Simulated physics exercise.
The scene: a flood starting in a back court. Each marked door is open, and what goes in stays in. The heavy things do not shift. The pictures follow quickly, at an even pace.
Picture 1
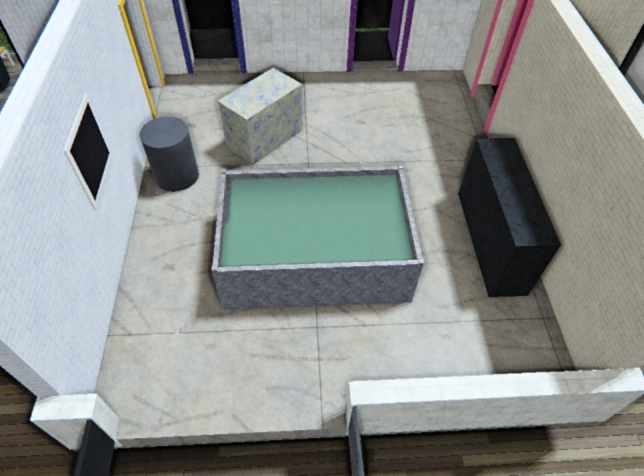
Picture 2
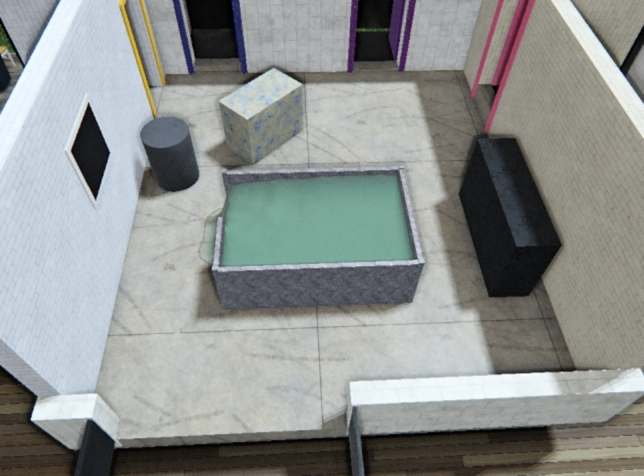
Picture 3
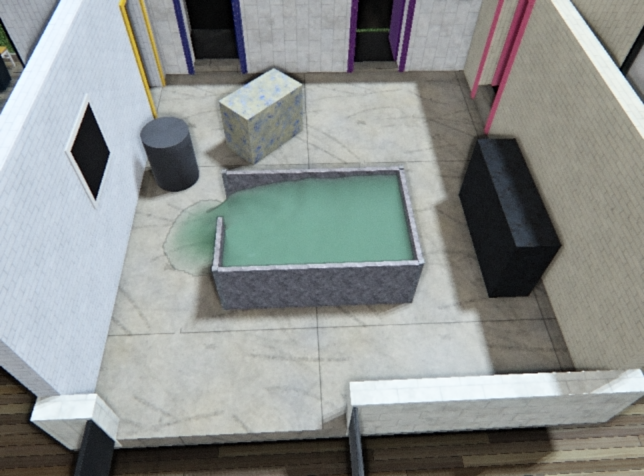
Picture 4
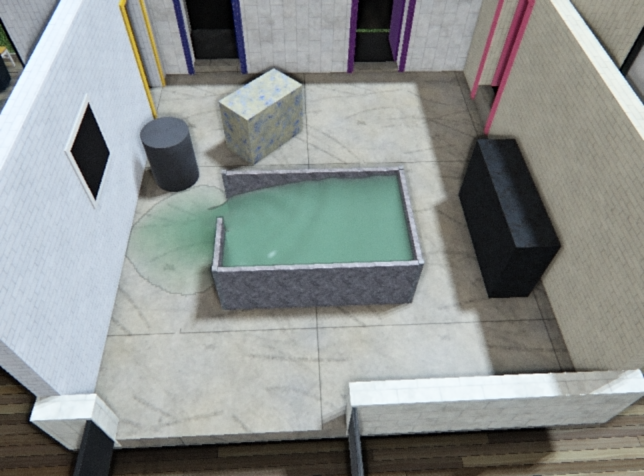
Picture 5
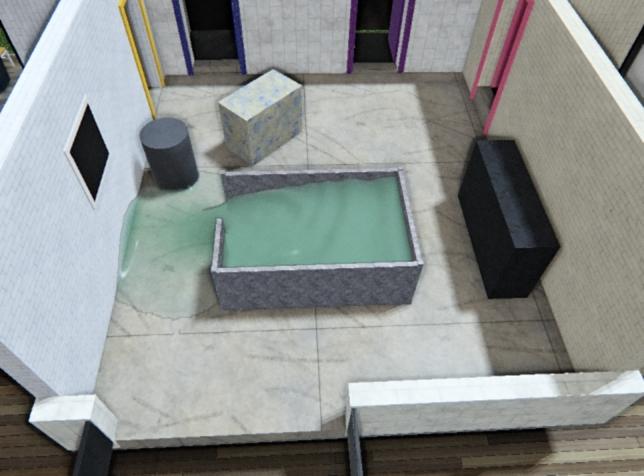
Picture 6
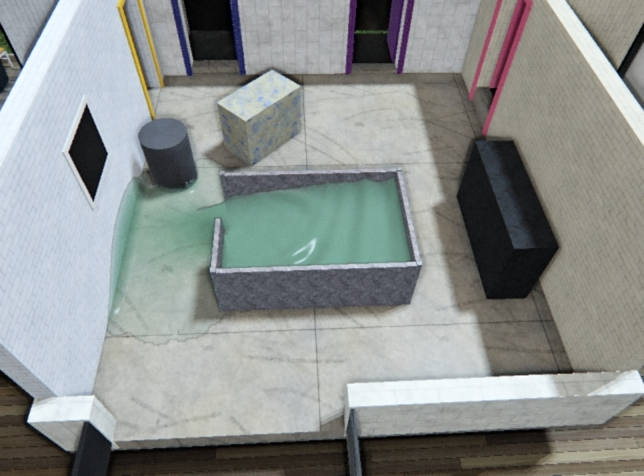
A stone tank of green water opens on its left side and floods the floor.
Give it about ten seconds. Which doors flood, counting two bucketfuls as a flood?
The purple door stays under that; the blue door stays under that; the pink door stays under that; the yellow door takes more than that.
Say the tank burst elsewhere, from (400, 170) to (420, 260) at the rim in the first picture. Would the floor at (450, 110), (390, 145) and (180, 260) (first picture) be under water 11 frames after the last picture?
One after the other: Under water, covered, no water.
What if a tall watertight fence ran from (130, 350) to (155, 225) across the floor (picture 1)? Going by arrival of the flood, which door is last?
Last comes the pink-painted one.
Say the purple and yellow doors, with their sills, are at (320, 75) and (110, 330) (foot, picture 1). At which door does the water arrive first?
I say the yellow-painted one.
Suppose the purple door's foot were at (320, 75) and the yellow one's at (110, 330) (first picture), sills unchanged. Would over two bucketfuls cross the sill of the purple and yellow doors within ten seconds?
My reading: Purple lets less in, yellow lets more in.
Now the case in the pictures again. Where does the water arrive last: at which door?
Last comes the door marked pink.
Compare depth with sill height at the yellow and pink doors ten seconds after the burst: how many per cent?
In turn 200 and 20 per cent.
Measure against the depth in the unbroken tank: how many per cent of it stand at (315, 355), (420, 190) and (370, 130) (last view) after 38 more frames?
In that order: 2, 2 and 4 per cent.
A moment on, water covers 20 % of the floor; the purple door not reached, the blue door not reached, the pink door not reached, the yellow door wet at the sill, nothing in.
Next, water covers 30 % of the floor; the purple door not reached, the blue door wet at the sill, nothing in, the pink door not reached, the yellow door wet at the sill, nothing in.
Then, water covers 50 % of the floor; the purple door wet at the sill, nothing in, the blue door under two buckets in, the pink door not reached, the yellow door wet at the sill, nothing in.
Later, water covers 80 % of the floor; the purple door wet at the sill, nothing in, the blue door under two buckets in, the pink door wet at the sill, nothing in, the yellow door under two buckets in.
In the end, water covers 90 % of the floor; the purple door wet at the sill, nothing in, the blue door under two buckets in, the pink door wet at the sill, nothing in, the yellow door over two buckets in.
